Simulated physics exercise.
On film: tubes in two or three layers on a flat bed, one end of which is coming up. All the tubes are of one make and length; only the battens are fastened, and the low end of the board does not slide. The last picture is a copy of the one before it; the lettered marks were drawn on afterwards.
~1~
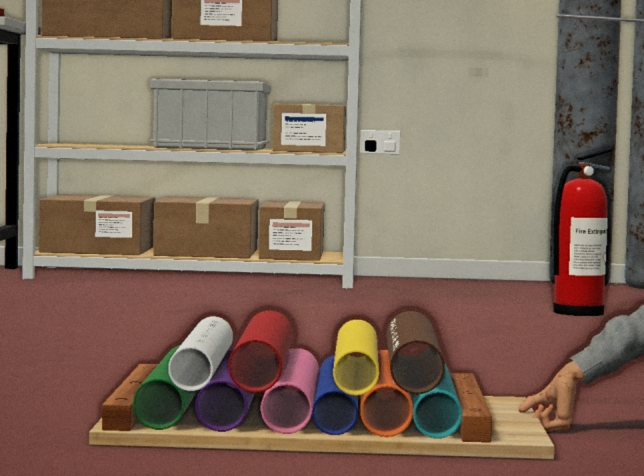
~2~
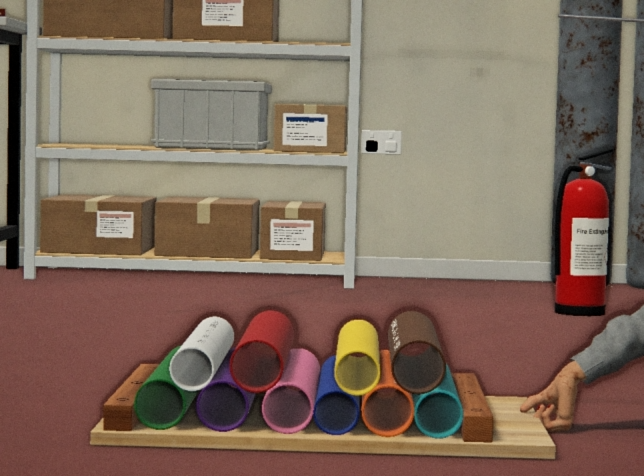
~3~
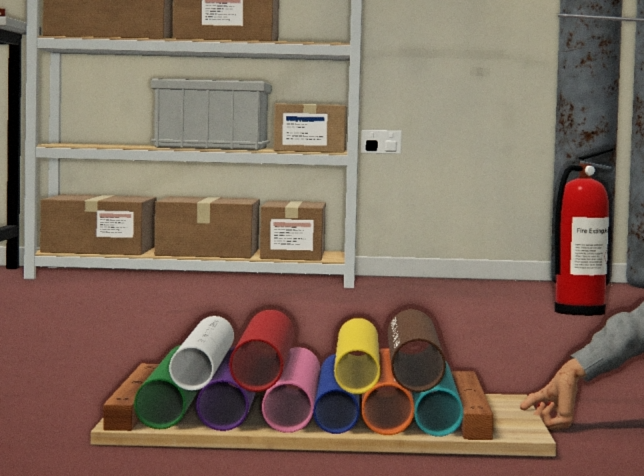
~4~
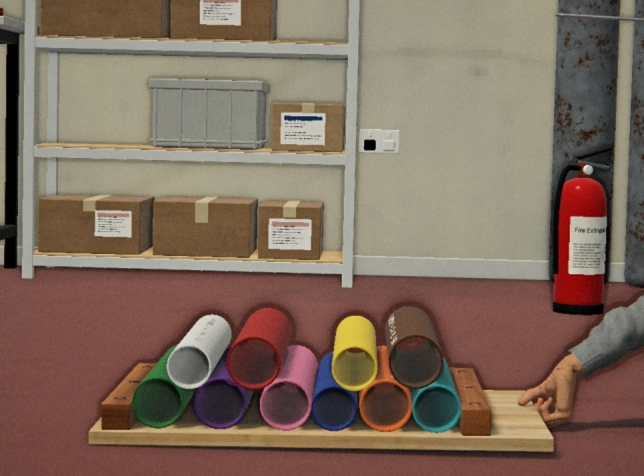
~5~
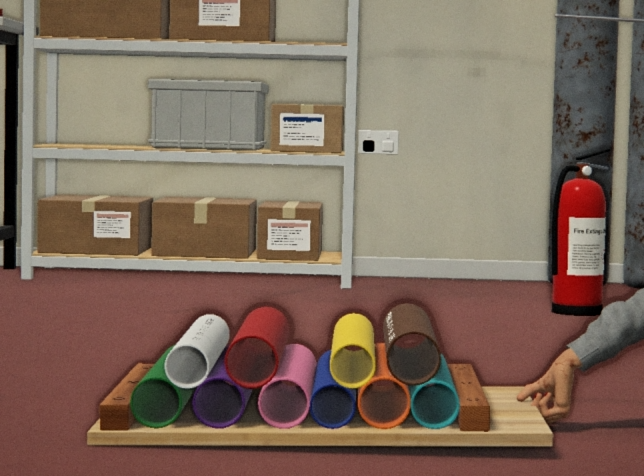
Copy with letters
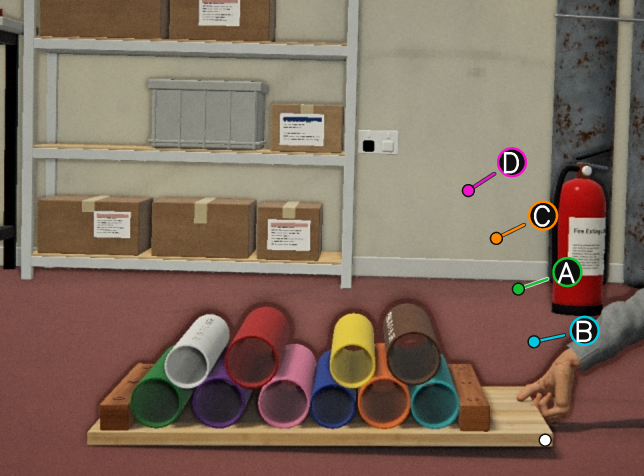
Colored tubes lie stacked between battens on a board, barely moving, while a hand touches its right end.
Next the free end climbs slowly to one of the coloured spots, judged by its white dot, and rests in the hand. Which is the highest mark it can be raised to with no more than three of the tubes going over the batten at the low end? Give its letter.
The last mark within the limit is C.
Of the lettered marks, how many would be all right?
Three of the four.
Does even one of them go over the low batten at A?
No.
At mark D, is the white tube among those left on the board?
No.
On the copy, A at (518, 289); B at (534, 342); C at (496, 239); D at (468, 190); the white dot at (545, 440).
On C. First, board at 16°.
Then, board at 28°.
Finally, board at 28°, none over the low batten.
By contrast, A none over the low batten; B none over the low batten; D four over the low batten (yellow, brown, white, red).
